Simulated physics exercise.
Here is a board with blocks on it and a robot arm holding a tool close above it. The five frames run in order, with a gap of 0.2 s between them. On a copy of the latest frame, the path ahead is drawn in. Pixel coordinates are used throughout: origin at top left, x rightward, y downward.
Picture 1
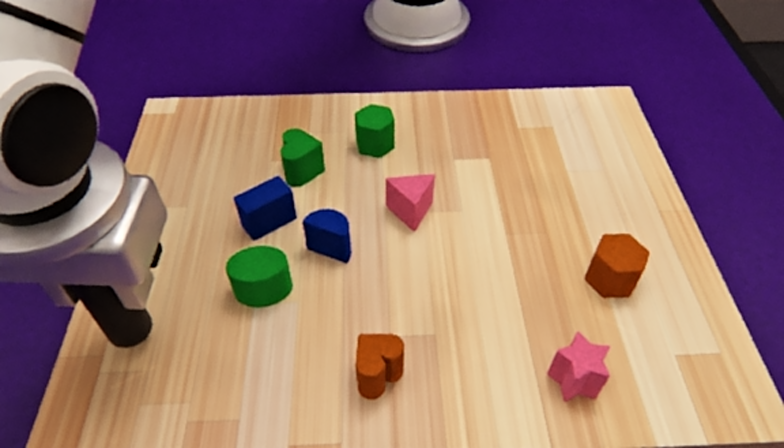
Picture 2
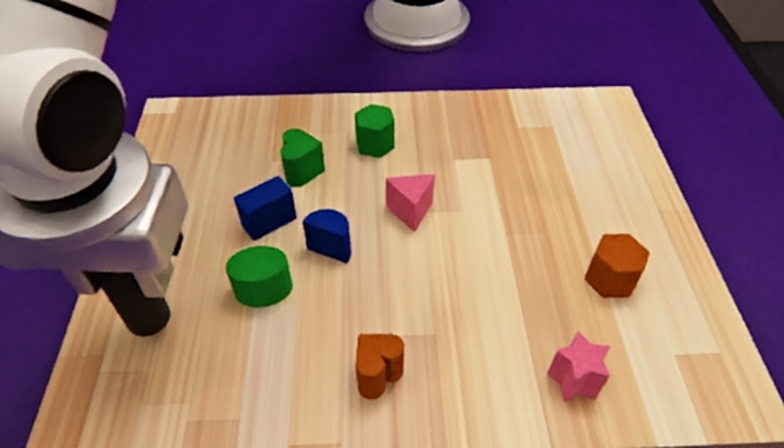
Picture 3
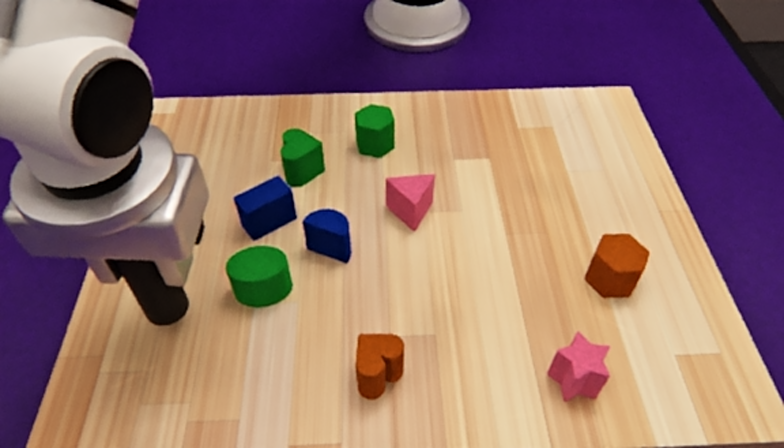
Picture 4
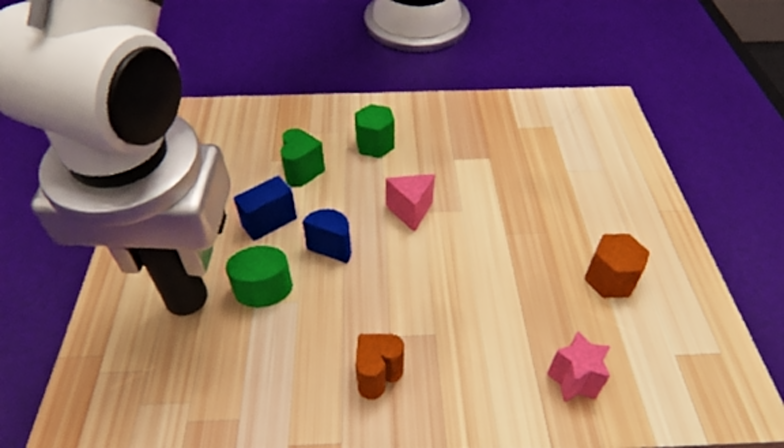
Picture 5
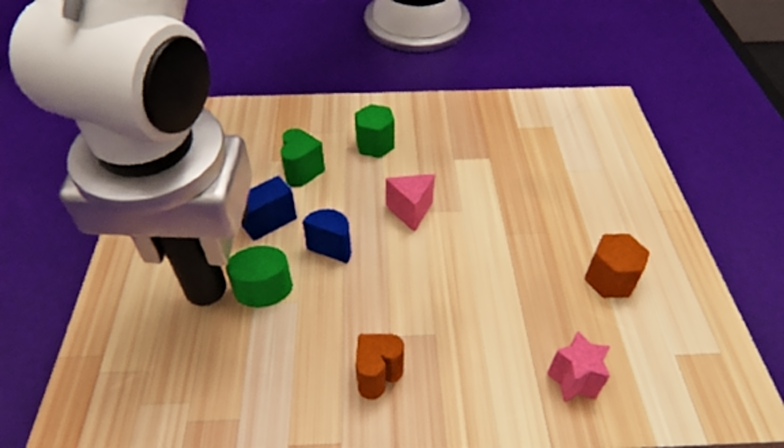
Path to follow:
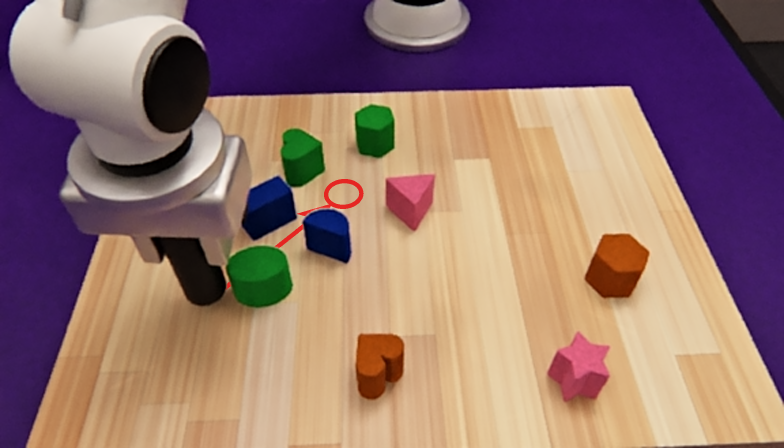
A robot arm moves its dark tool right across the board, near the green block.
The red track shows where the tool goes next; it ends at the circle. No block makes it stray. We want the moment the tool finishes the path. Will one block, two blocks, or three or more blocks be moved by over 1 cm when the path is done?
I predict one.
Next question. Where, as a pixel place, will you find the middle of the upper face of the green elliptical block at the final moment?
My prediction: (298, 248).
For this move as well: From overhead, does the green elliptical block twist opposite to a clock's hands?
No
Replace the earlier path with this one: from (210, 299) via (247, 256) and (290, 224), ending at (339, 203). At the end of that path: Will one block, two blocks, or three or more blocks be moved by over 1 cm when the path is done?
The push moves three or more blocks more than 1 cm.
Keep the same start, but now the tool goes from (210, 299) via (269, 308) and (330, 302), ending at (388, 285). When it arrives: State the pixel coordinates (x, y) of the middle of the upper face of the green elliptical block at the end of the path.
It will likely be found at (368, 226).
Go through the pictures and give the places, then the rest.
In the first picture, tool tip at (131, 329); block tops, green elliptical block at (256, 262); blue rectangle at (263, 193); blue D-shaped block at (329, 220).
In the second picture, tool at (149, 318); blocks unchanged.
In the third picture, tool at (168, 308); blocks unchanged.
In the fourth picture, tool at (187, 298); blocks unchanged.
In the fifth picture, tool at (206, 289); green elliptical block at (256, 262); blue rectangle at (263, 193); blue D-shaped block at (329, 220).
Path on the board, straight from (210, 299) to (344, 194).
What follows on the original path. One third of the way, tool at (257, 250); green elliptical block at (293, 251), turned 65° clockwise.
Two thirds of the way, tool at (303, 214); green elliptical block at (298, 248), turned 80° clockwise; blue rectangle at (263, 190).
At the end, tool at (343, 183); green elliptical block at (298, 248), turned 80° clockwise; blue rectangle at (263, 190); blue D-shaped block in place.
